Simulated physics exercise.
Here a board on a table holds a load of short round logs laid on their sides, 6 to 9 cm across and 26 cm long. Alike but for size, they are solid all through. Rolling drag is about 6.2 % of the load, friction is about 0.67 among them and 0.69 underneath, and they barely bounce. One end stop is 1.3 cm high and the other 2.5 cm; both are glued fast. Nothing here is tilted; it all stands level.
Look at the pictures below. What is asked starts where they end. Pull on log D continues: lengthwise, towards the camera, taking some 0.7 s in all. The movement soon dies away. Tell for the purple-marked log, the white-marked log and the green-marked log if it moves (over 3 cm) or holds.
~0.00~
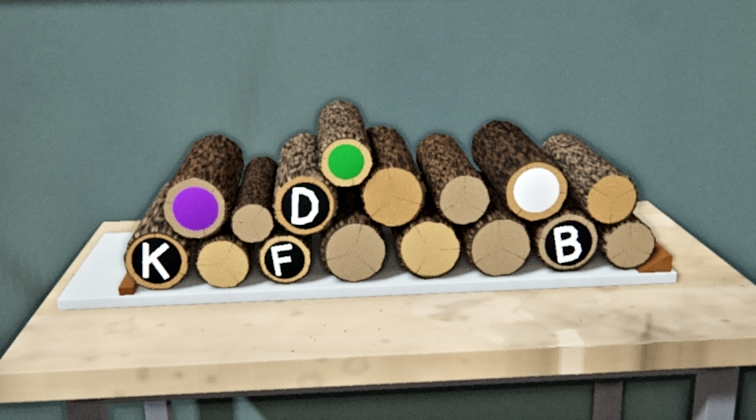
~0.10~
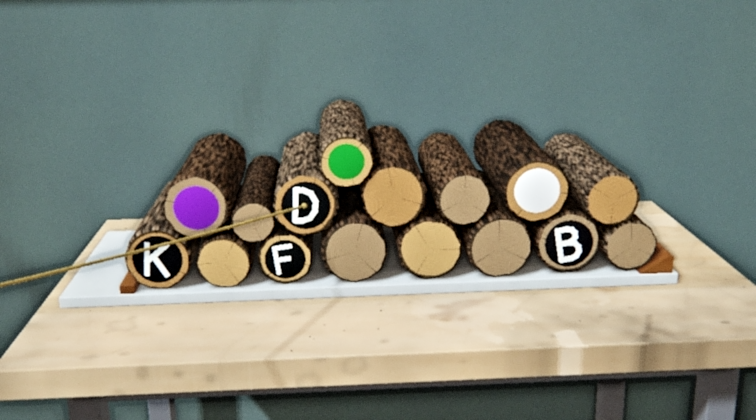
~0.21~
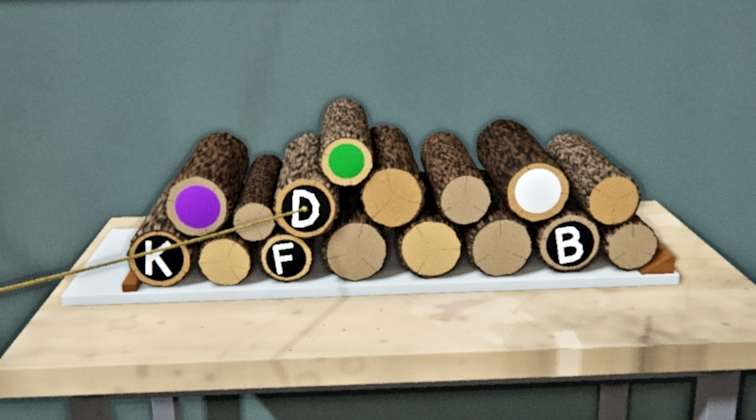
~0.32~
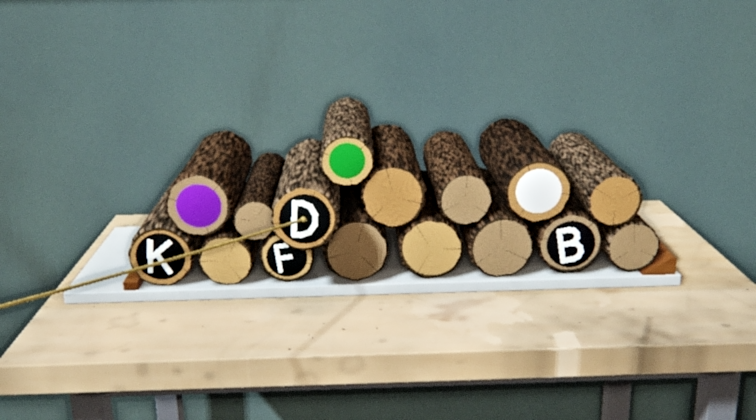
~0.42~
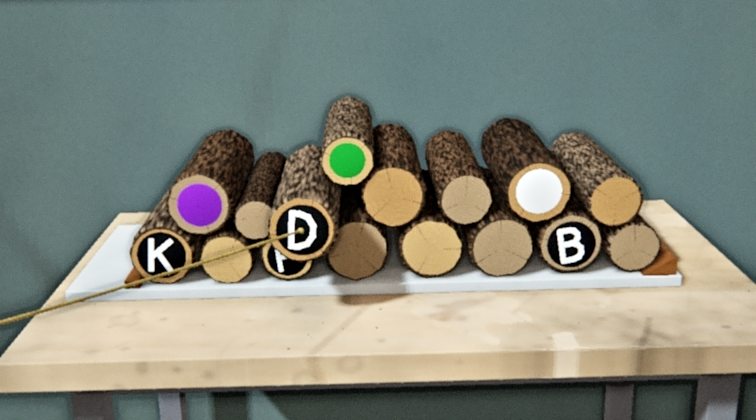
Purple holds, white holds, green moves.
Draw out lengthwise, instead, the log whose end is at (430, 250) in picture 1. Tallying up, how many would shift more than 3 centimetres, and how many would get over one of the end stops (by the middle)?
You'd get 0 for the first part and 0 for the second.
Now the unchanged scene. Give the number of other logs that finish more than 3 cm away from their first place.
Altogether that makes 1.
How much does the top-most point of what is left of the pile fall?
The top ends up around 4 cm lower.
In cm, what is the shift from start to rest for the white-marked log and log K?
White-marked log: 0, log K: 0.
After 0.87 s, 0 now displaced over 3 cm; purple in place; white in place; green 1.2 cm left and 1.6 cm down.
After 0.94 s, 1 now displaced over 3 cm; purple in place; white in place; green 3.2 cm left and 5 cm down.
After 1.03 s, 1 now displaced over 3 cm; purple in place; white in place; green 6 cm left and 6 cm down.
After 1.13 s, 1 now displaced over 3 cm; purple in place; white in place; green 5 cm left and 7 cm down.
At rest by 1.4 s, 1 moved over 3 cm; not one over the end stops; purple in place; white in place; green 5 cm left and 7 cm down; top of the pile 18 cm high, from 22 cm.
